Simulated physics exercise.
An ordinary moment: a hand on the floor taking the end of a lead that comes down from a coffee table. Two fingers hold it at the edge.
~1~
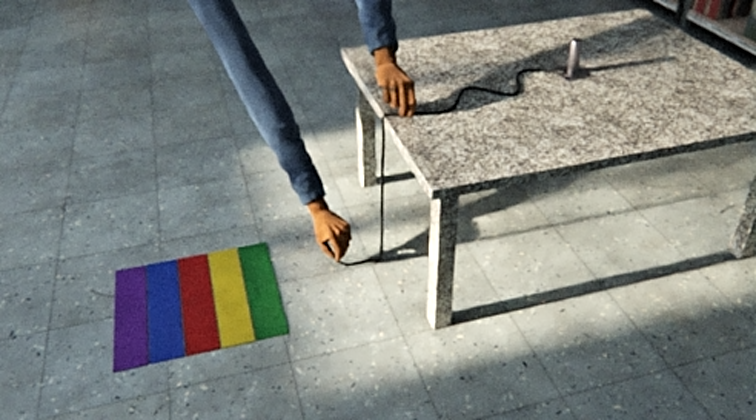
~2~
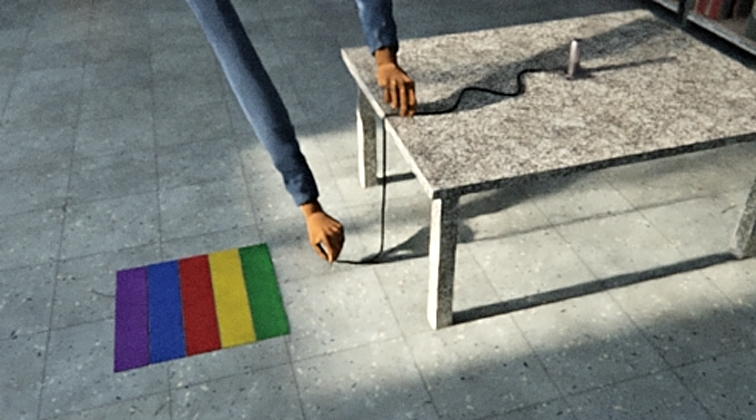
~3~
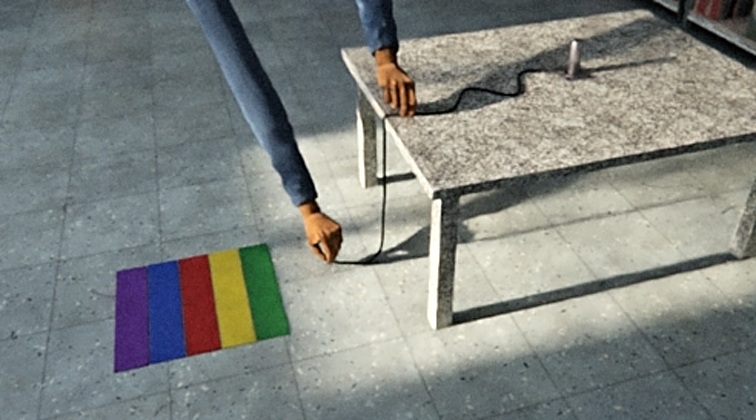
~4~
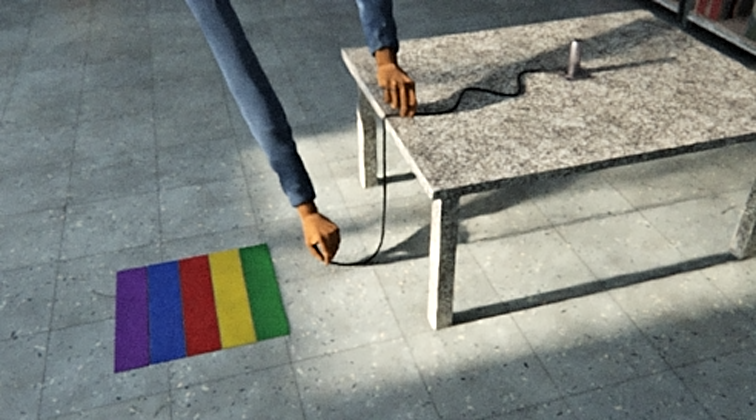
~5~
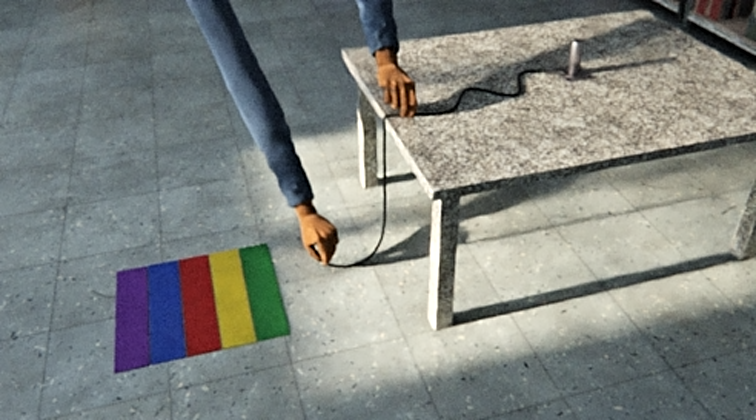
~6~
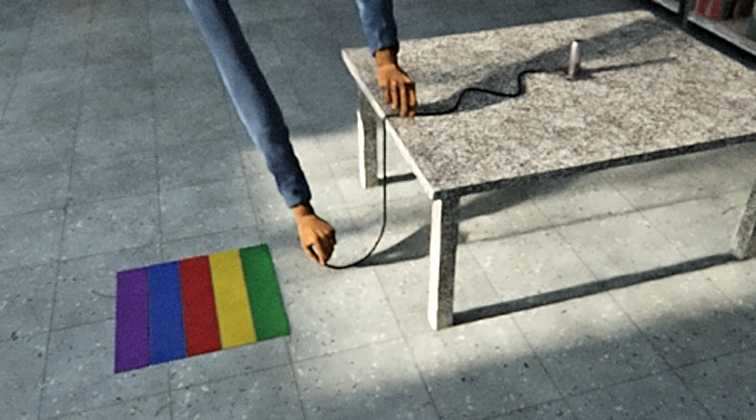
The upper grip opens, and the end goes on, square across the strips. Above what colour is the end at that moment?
The end stops over the blue strip.
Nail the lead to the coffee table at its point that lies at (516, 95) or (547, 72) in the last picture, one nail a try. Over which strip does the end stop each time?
One after the other, red; blue.
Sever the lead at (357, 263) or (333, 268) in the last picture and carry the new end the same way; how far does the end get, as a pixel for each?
Near (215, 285) and (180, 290).
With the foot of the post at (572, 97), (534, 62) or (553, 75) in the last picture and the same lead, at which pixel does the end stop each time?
Try by try, around (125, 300), (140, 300) and (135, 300).
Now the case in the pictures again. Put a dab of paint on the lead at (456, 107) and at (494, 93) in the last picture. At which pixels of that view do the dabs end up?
About (399, 111), and the other about (462, 97).
Soon after, end near (233, 279); over yellow.
Then, end near (189, 288); over red.
At full stretch, end near (161, 294); over blue. It gets as far as the blue strip.
